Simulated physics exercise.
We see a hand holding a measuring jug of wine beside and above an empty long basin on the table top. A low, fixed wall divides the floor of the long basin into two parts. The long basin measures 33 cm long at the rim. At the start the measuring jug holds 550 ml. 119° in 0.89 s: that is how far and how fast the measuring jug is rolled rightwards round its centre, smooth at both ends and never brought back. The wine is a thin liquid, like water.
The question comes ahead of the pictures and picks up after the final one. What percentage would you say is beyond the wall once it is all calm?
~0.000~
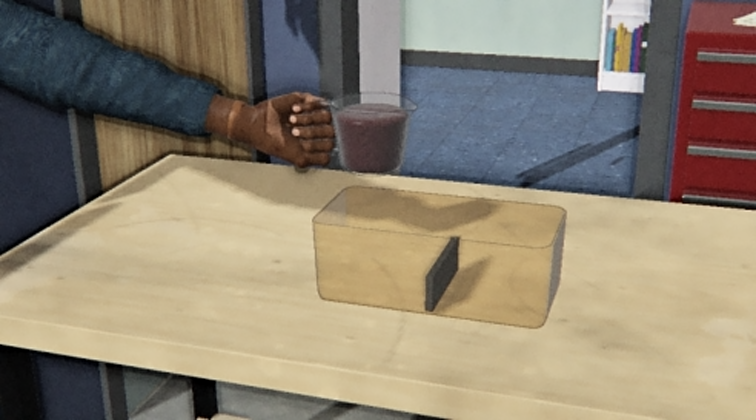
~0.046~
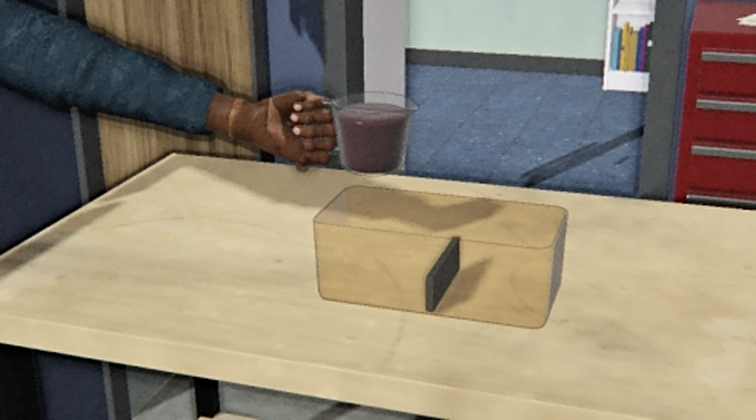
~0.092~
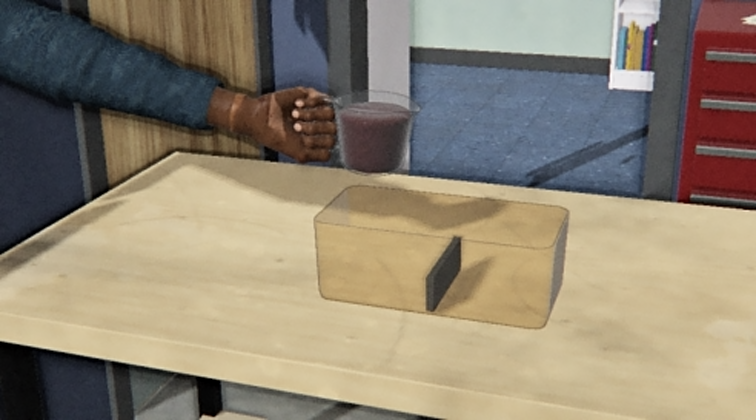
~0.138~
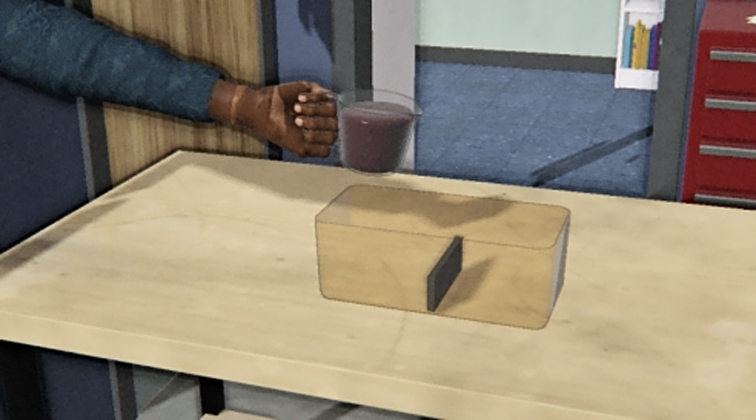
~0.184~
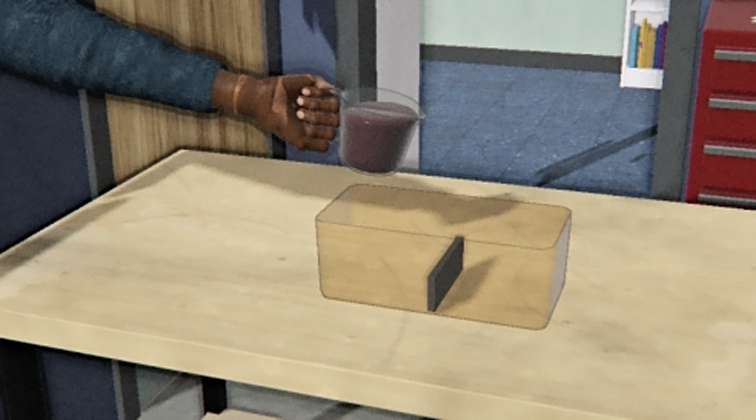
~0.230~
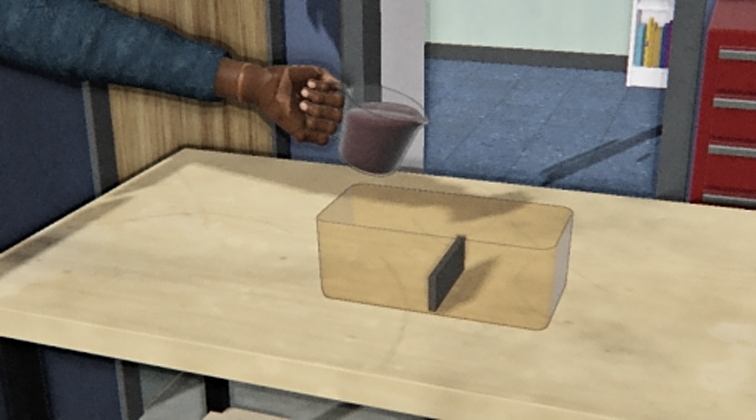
I would put it at about 60 per cent.
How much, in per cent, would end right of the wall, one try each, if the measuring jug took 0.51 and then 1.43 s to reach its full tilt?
Respectively 40 and 75 %.
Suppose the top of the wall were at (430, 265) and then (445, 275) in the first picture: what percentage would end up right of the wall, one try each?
The first try gives 80 percent and the second 65 percent.
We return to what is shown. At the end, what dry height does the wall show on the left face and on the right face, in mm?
About 44 mm left, about 40 mm right.
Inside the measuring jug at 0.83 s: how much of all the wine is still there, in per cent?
Close to 3 in a hundred.
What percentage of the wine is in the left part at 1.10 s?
The left part holds some 40 per cent.
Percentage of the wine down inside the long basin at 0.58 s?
24 %, give or take.
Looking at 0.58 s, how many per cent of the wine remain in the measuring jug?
Some 50 per cent.
After 0.58 s the tilt is 86° and 50 per cent is still to pour, 0 is left of the wall and 24 right of it.
After 0.83 s the tilt is 118° and 3 per cent is still to pour, 33 is left of the wall and 60 right of it.
After 1.10 s the tilt is 119° and 0 per cent is still to pour, 39 is left of the wall and 60 right of it.
After 1.39 s the tilt is 119° and 0 per cent is still to pour, 39 is left of the wall and 61 right of it.
In the end 39 per cent lies left of the wall, 60 right of it and 0 outside.
